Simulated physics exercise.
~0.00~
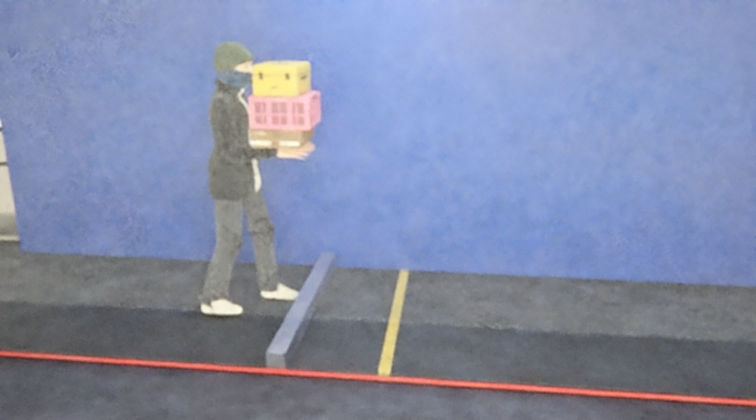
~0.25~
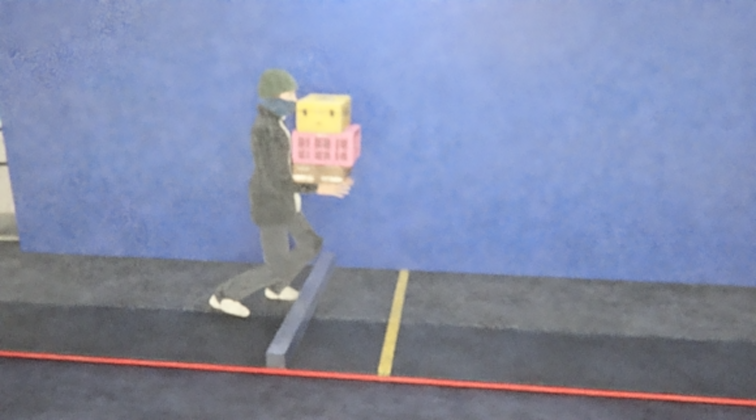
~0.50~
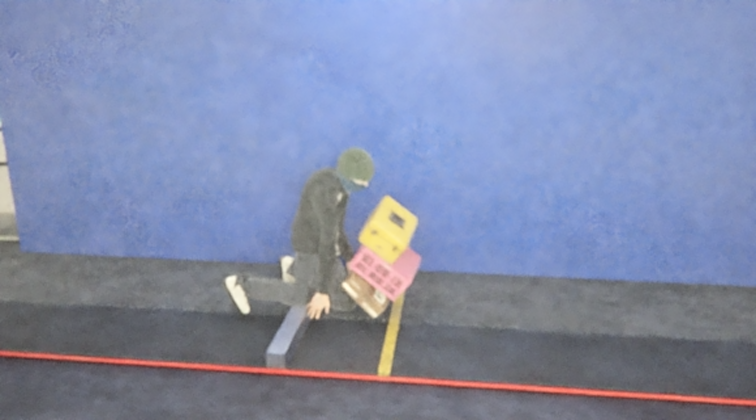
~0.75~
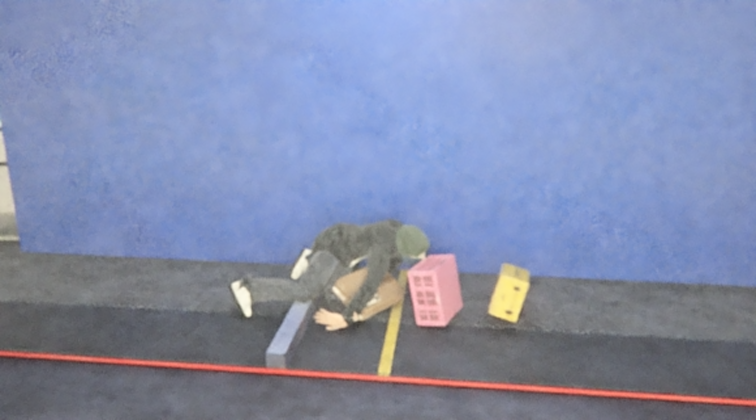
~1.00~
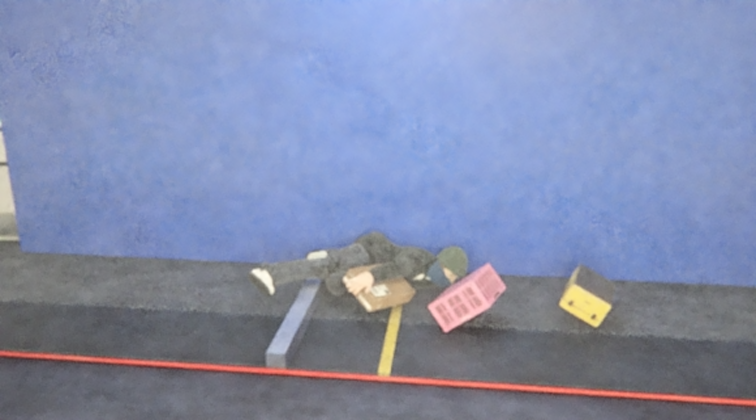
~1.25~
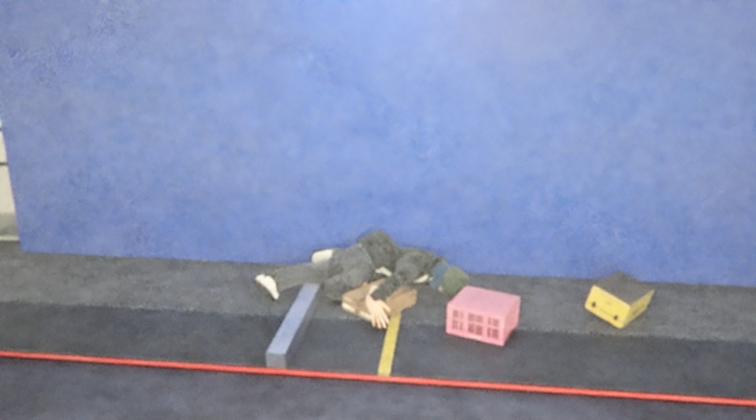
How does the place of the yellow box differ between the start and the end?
At the start the yellow box is on top of the stack in the person's arms. At the end it lies on the floor far to the right, beyond the yellow line and the pink crate.
A person carrying stacked boxes trips over a rail and falls flat, scattering them.
